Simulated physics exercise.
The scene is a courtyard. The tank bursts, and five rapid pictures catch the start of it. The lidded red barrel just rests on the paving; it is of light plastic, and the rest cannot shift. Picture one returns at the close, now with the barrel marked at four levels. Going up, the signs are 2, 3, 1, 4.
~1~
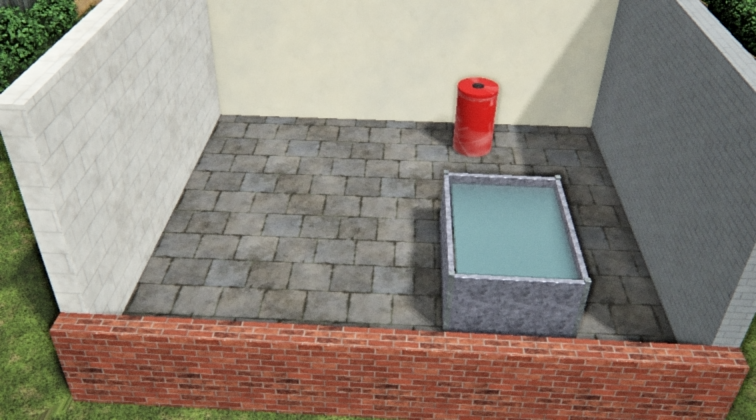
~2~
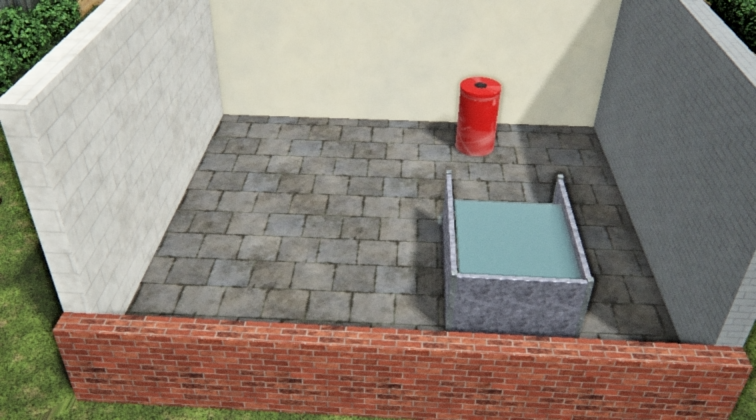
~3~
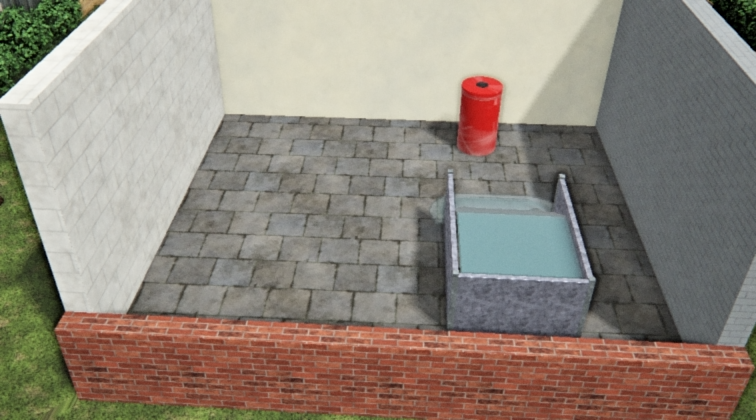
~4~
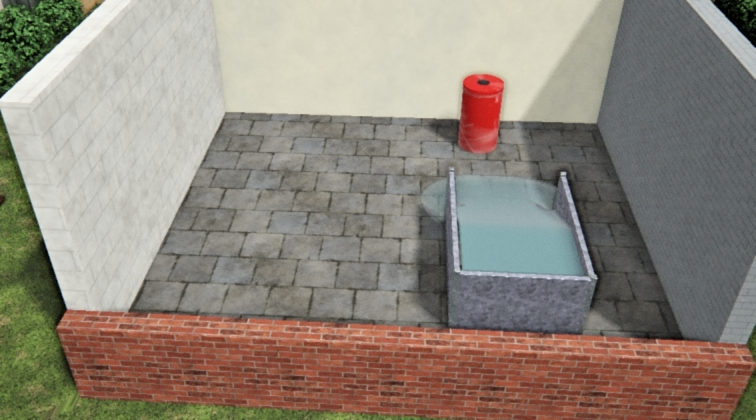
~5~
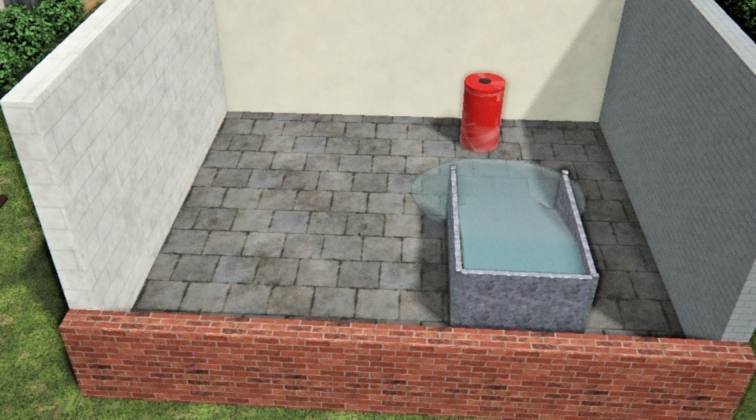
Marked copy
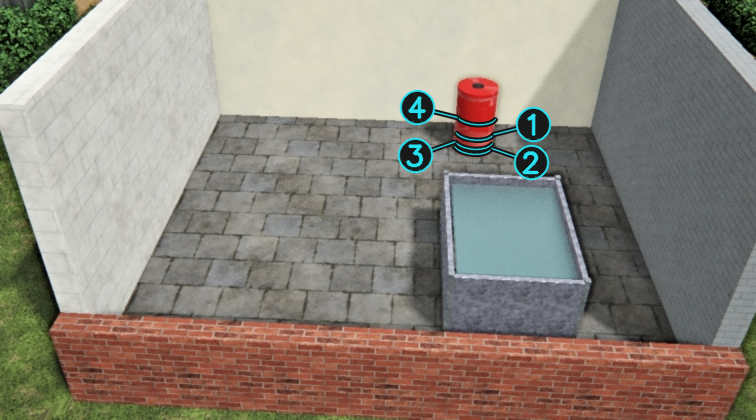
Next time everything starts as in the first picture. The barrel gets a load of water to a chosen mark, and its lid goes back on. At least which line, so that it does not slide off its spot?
4 will do.
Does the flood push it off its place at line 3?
Yes.
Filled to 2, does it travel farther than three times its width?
Yes, clearly.
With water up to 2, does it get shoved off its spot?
Yes, that goes wrong.
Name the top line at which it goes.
That is line 1.
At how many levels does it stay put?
One.
In cyan, 1 at (475, 140); 2 at (474, 154); 3 at (474, 149); 4 at (477, 124); from the bottom up 2, 3, 1, 4.
With 1, it is pushed about half its own width away.
With 2, it is pushed about 6 times its own width away.
With 3, it is pushed about 4 times its own width away.
With 4, it does not move.
